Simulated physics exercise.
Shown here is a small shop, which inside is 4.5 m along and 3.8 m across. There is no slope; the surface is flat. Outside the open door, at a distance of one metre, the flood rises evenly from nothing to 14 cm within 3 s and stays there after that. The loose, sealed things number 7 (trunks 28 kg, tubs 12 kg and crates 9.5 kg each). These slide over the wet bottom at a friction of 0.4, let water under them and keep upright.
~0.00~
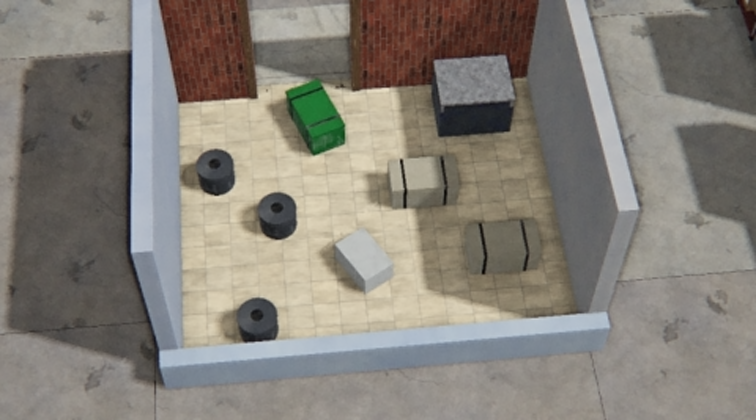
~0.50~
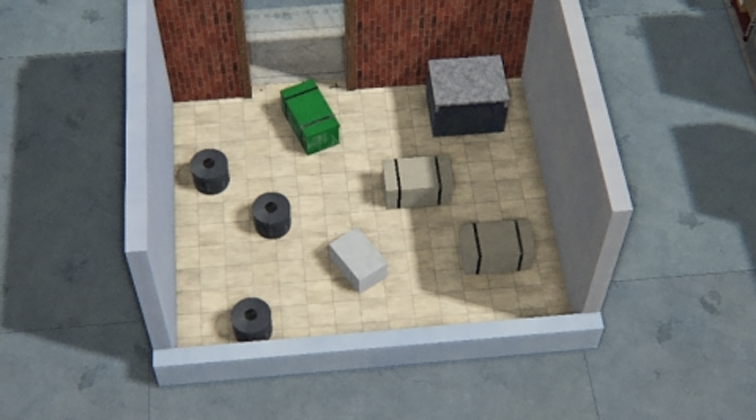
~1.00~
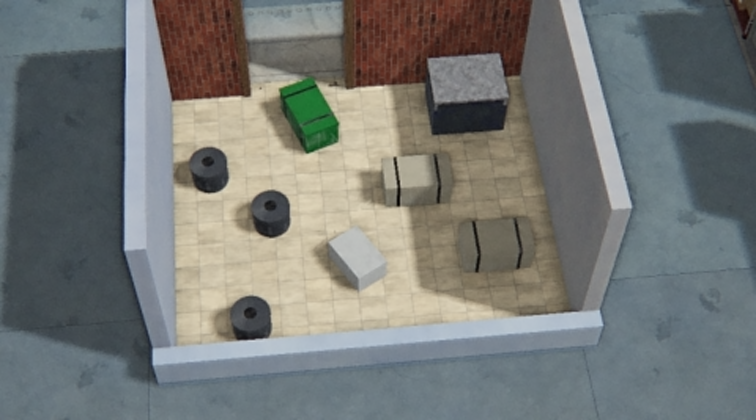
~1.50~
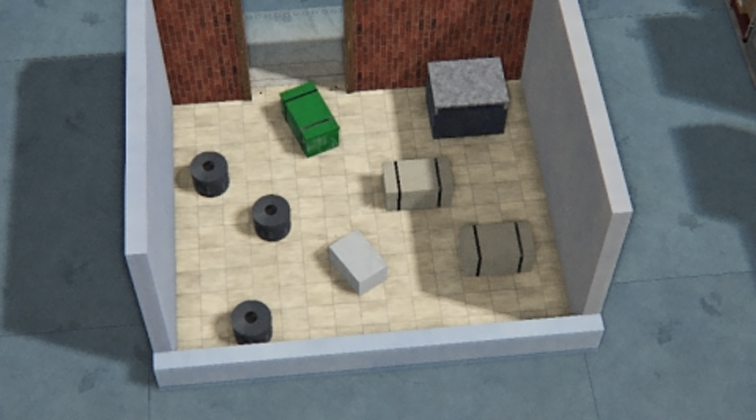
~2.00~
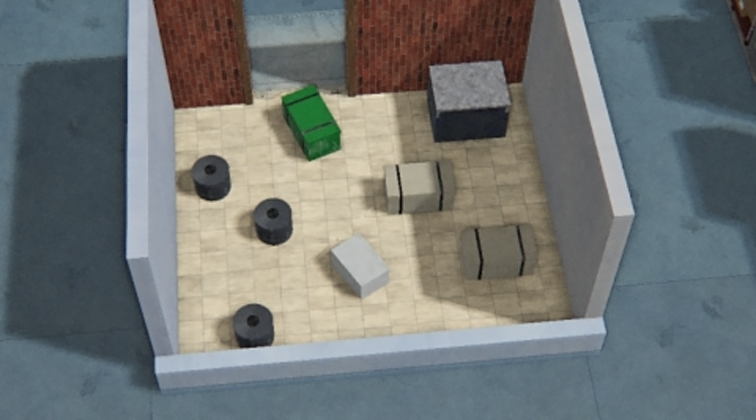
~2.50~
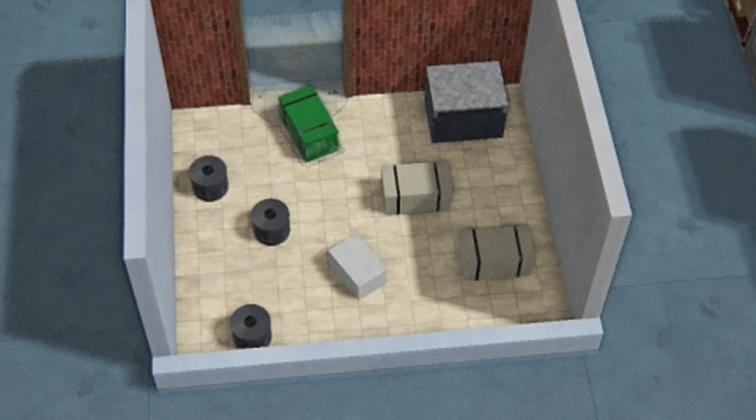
Nothing inside the small shop moves as a little water appears around the green trunk.
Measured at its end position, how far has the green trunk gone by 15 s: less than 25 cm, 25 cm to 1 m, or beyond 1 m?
It is left well away.
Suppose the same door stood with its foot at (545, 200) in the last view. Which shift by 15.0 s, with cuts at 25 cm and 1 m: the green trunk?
With that change, the green trunk stays nearly motionless.
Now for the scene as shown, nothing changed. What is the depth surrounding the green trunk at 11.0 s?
Around 6 cm.
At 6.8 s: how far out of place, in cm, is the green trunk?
40 cm, give or take.
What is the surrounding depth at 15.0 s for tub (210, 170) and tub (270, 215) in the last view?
Close to 9 and 8 centimetres.
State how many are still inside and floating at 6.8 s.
It comes to 0 of them.
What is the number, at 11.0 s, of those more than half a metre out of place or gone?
It comes to 2.
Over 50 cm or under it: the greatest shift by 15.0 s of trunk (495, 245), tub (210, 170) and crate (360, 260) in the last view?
Within, beyond, beyond.
After 3.5 s the green trunk is near (309, 116), 0.0 m from its start, aground; 0 afloat.
After 6.8 s the green trunk is near (306, 139), 0.4 m from its start, aground; 0 afloat.
After 11.0 s the green trunk is near (292, 185), 1.1 m from its start, aground; 1 afloat.
After 15.0 s the green trunk is near (283, 200), 1.3 m from its start, aground; 4 afloat.
